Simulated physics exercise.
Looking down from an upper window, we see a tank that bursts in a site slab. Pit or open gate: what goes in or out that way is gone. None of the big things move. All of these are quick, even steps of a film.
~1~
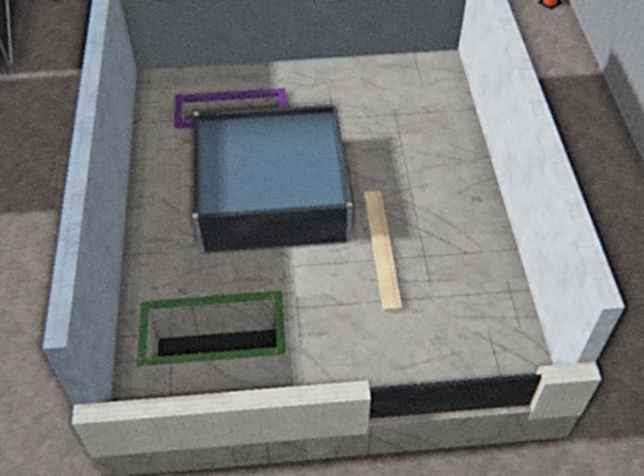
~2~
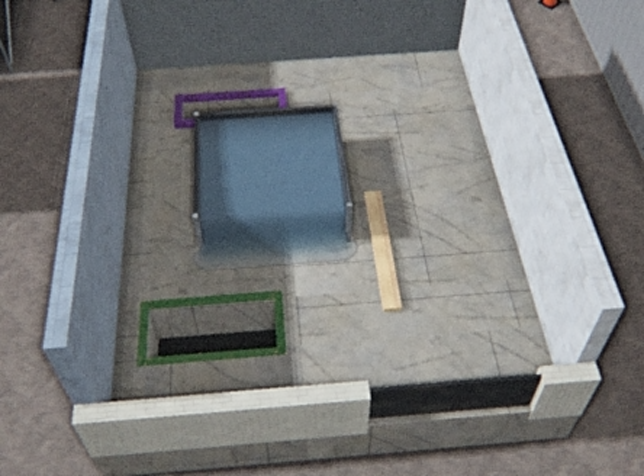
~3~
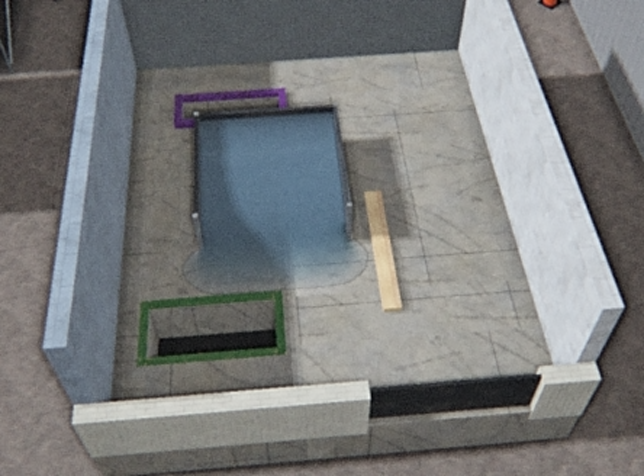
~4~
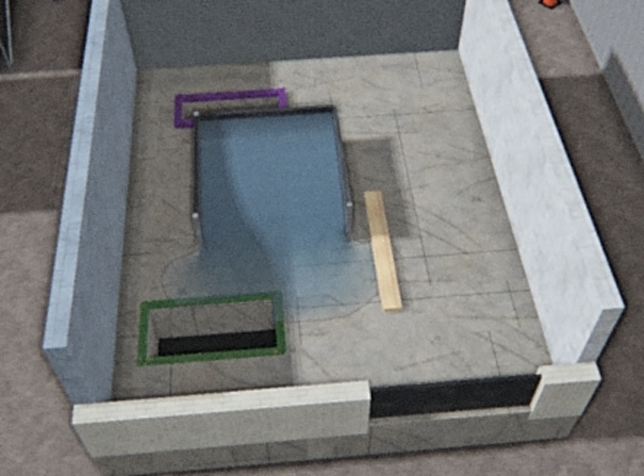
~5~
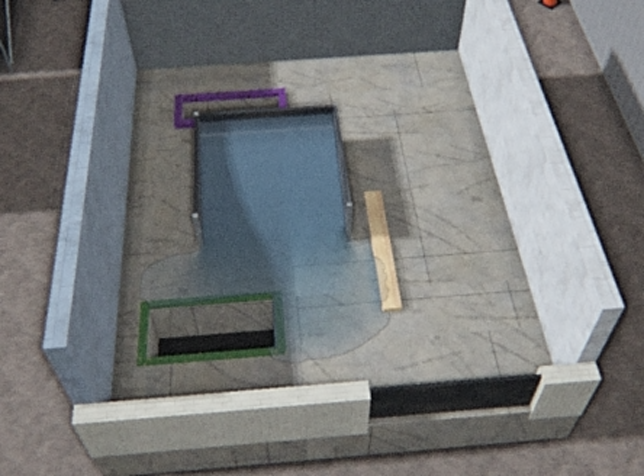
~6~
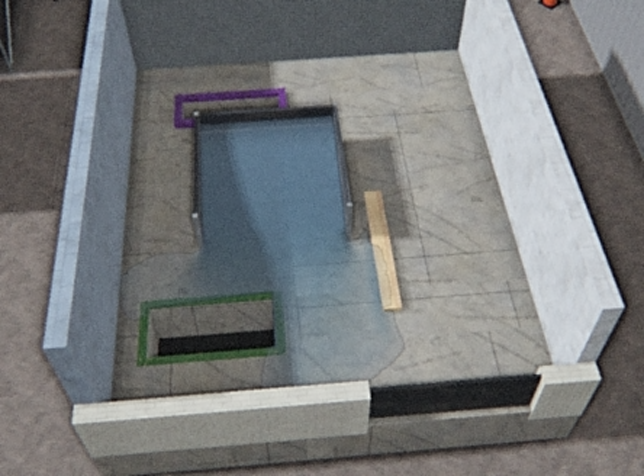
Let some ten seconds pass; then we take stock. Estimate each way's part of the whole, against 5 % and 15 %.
At the end, the gate will capture a light share below five per cent, the purple pit will capture a light share below five per cent, the green pit will capture a heavy share beyond fifteen per cent.
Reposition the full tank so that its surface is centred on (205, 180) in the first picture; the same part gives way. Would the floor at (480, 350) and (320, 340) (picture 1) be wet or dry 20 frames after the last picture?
Well, the first one would be soaked, and the second one soaked.
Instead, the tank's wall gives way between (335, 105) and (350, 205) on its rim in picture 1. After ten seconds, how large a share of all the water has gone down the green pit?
Share to the green pit: 20 in a hundred.
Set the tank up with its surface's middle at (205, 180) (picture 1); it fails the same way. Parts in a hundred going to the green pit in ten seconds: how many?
The green pit ends up with 75 per cent.
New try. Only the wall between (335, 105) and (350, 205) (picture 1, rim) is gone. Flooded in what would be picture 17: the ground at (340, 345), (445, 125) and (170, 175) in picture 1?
First spot submerged, second spot submerged, third spot spared.
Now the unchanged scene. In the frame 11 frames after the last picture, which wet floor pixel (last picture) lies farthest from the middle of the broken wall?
Farthest reach: About (560, 391).
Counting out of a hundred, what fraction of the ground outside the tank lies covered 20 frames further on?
It comes to roughly 40 in a hundred.
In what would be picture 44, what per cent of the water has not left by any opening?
About 48 %.
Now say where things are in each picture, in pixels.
The tank at (270, 162) is whole and still, in the first picture.
The front is at (197, 255), out from the gap at (275, 232), in the second picture.
Water pours out at (275, 235) and has run to (193, 279), in the third picture.
The front is at (176, 298), out from the gap at (275, 236), in the fourth picture.
The front is at (373, 330), out from the gap at (275, 237), in the fifth picture.
Water pours out at (275, 237) and has run to a hidden place, in the sixth picture.
A moment on, water covers 25 % of the floor; the gate 0 %, the purple pit 0 %, the green pit 17 %.
Next, water covers 30 % of the floor; the gate 0 %, the purple pit 0 %, the green pit 29 %.
Then, water covers 40 % of the floor; the gate 0 %, the purple pit 0 %, the green pit 41 %.
Later, water covers 80 % of the floor; the gate 0 %, the purple pit 0 %, the green pit 52 %.
In the end, water covers 90 % of the floor; the gate 0 %, the purple pit 0 %, the green pit 60 %.
